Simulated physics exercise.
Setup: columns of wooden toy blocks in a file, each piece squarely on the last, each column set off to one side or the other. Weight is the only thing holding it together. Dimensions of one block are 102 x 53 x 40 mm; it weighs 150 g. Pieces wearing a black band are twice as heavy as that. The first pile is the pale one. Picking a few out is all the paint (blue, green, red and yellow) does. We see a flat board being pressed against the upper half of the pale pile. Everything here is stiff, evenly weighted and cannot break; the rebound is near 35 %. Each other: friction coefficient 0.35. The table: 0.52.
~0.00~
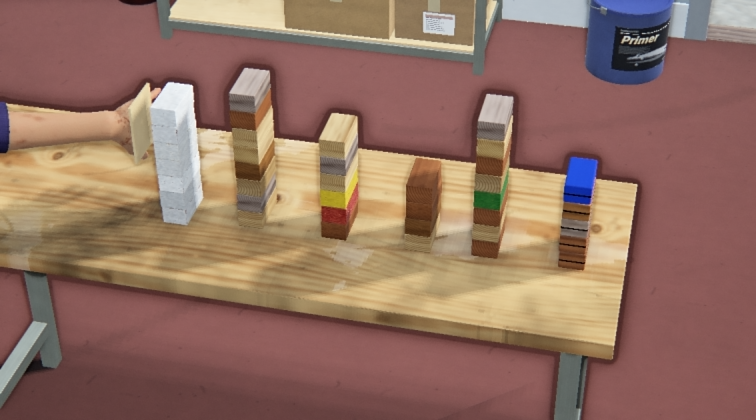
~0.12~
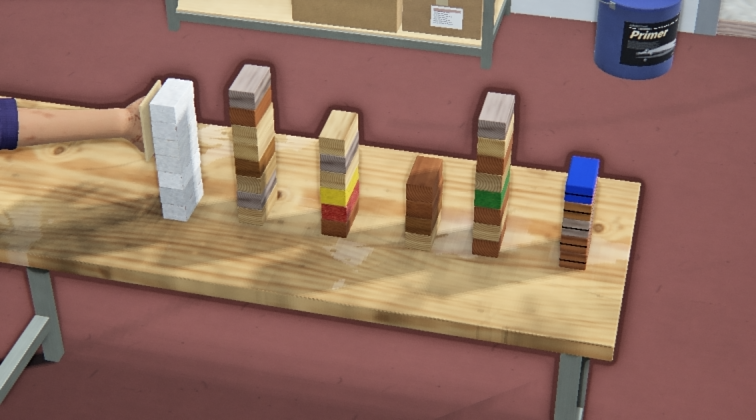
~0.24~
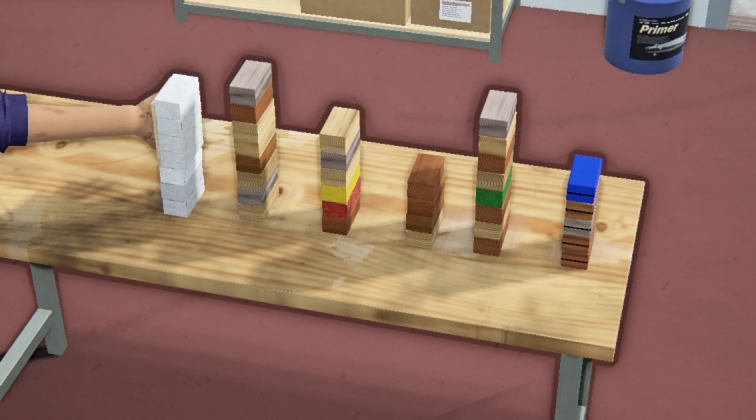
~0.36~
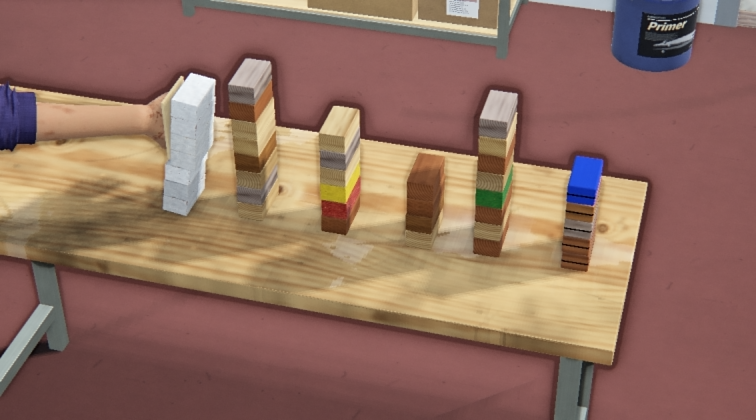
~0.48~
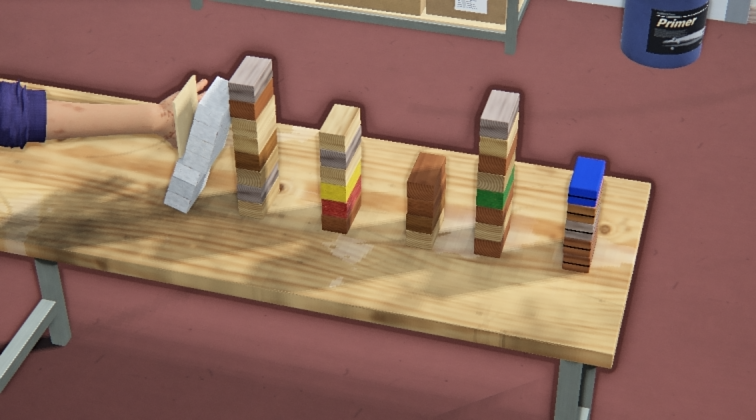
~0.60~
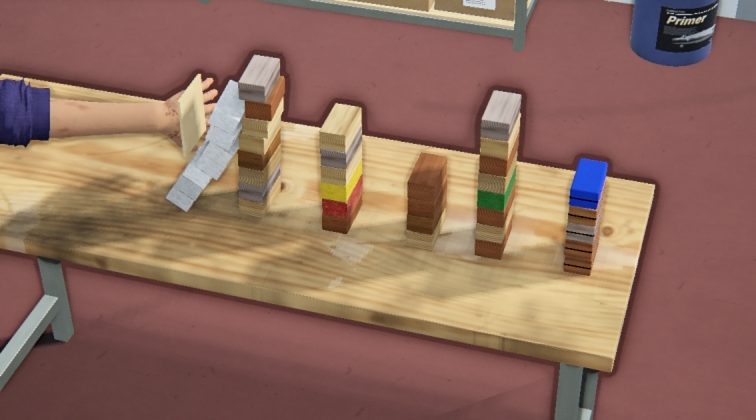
At the start, a hand holding a flat board nears a white stack of blocks at the left of a row of six on a wooden table. The board presses the stack's upper part rightward, and it leans until it meets the neighbouring stack, whose upper blocks shift slightly.
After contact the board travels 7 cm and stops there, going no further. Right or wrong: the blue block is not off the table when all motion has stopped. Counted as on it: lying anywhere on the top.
Wrong, it ends off the table.
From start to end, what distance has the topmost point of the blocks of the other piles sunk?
I'd say it's about 17 cm lower than before.
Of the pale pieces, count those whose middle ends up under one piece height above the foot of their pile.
3 pieces, pale ones.
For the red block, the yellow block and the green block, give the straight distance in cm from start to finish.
Roughly red 8 cm, yellow 14 cm, green 20 cm.
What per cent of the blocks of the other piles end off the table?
Something near 15 percent.
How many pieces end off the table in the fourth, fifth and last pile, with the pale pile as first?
Tally - fourth: 0; fifth: 2; last: 3.
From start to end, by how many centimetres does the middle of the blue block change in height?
It finishes some 91 cm lower than at the start.
After 0.98 s, 7 of the pale pile down; none of the 31 other blocks off the table, 14 disturbed; blue block unmoved; yellow block 9° from how it stood.
After 1.68 s, 7 of the pale pile down; none of the 31 other blocks off the table, 30 disturbed; blue block 23° from how it stood, 16 mm lower; yellow block on its side.
In the end (2.5 s), 7 of the pale pile down; 5 of the 31 other blocks off the table; blue block 91 cm lower; yellow block on its side; red block 65° from how it stood, 27 mm lower. From the last view, middles, yellow block near (405, 216).
